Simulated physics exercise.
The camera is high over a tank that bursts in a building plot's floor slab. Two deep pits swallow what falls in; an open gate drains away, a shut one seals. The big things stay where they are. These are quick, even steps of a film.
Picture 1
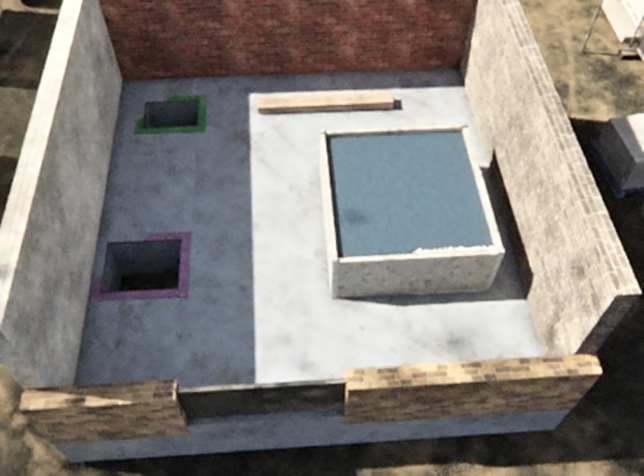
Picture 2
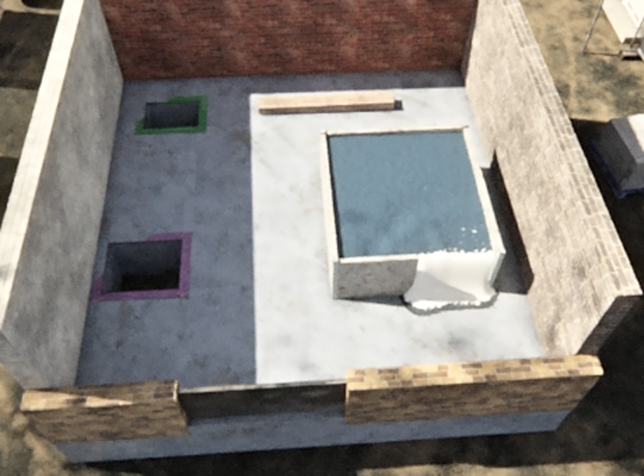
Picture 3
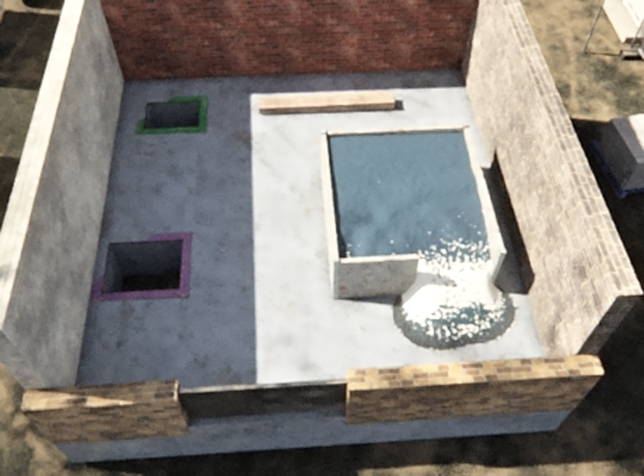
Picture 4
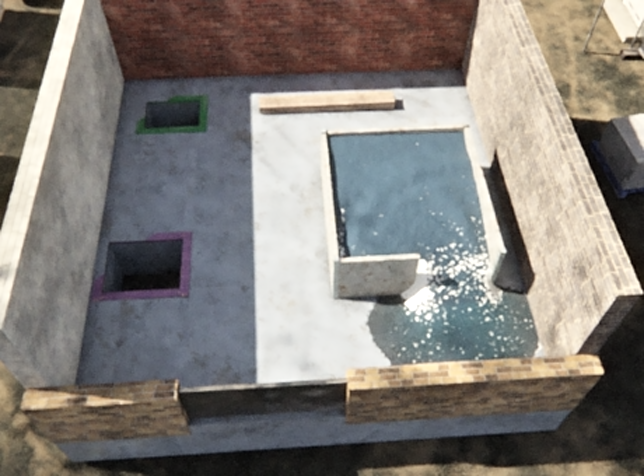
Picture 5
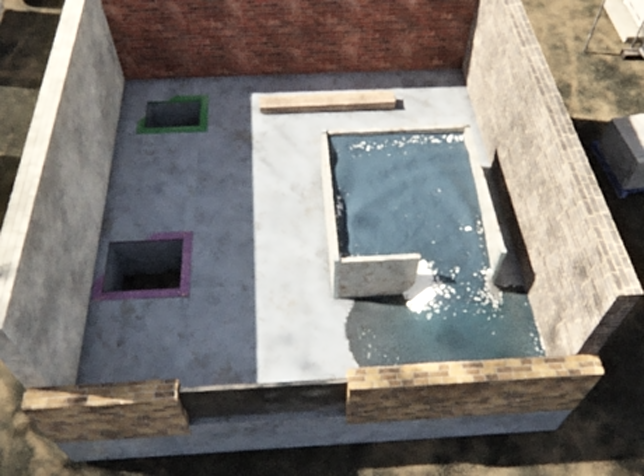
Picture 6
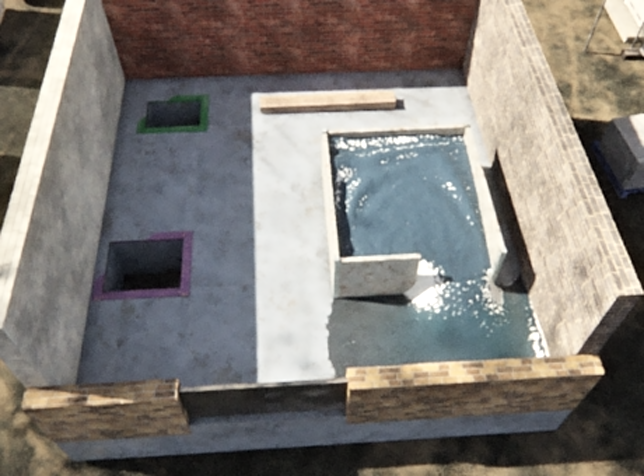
At the start, still water fills a raised tank inside a walled plot with two square pits on the left. Water then bursts through the tank's front right corner, splashing onto the pale floor. It spreads into a widening pool along the front and right walls while ripples cross the tank.
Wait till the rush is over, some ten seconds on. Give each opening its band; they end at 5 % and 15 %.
The gate takes not even 5 %; the purple pit takes above 15 %; the green pit takes from 5 to 15 %.
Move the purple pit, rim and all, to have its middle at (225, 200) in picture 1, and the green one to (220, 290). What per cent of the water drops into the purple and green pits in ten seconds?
Parts in a hundred: Purple 10, green 20.
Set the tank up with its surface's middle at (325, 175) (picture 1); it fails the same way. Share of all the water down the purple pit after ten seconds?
In per cent: Purple 25.
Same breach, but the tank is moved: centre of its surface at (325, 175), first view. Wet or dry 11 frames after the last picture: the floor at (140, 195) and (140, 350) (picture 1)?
In that order: No water, covered.
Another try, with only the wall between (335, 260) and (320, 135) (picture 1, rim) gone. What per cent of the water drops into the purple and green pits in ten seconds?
Roughly, in per cent: Purple 50, green 20.
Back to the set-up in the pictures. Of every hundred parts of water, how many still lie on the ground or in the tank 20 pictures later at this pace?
Roughly 94 per cent.
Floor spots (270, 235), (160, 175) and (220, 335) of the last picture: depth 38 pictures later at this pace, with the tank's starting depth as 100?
About 2, 4 and 6 per cent.
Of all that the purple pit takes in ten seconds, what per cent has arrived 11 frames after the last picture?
Close to 0 %.
A moment on, water covers 15 % of the floor; the gate 0 %, the purple pit 0 %, the green pit 0 %.
Next, water covers 35 % of the floor; the gate 0 %, the purple pit 0 %, the green pit 0 %.
Then, water covers 60 % of the floor; the gate 0 %, the purple pit 5 %, the green pit 0 %.
Later, water covers 80 % of the floor; the gate 0 %, the purple pit 20 %, the green pit 1 %.
In the end, water covers 95 % of the floor; the gate 0 %, the purple pit 34 %, the green pit 7 %.
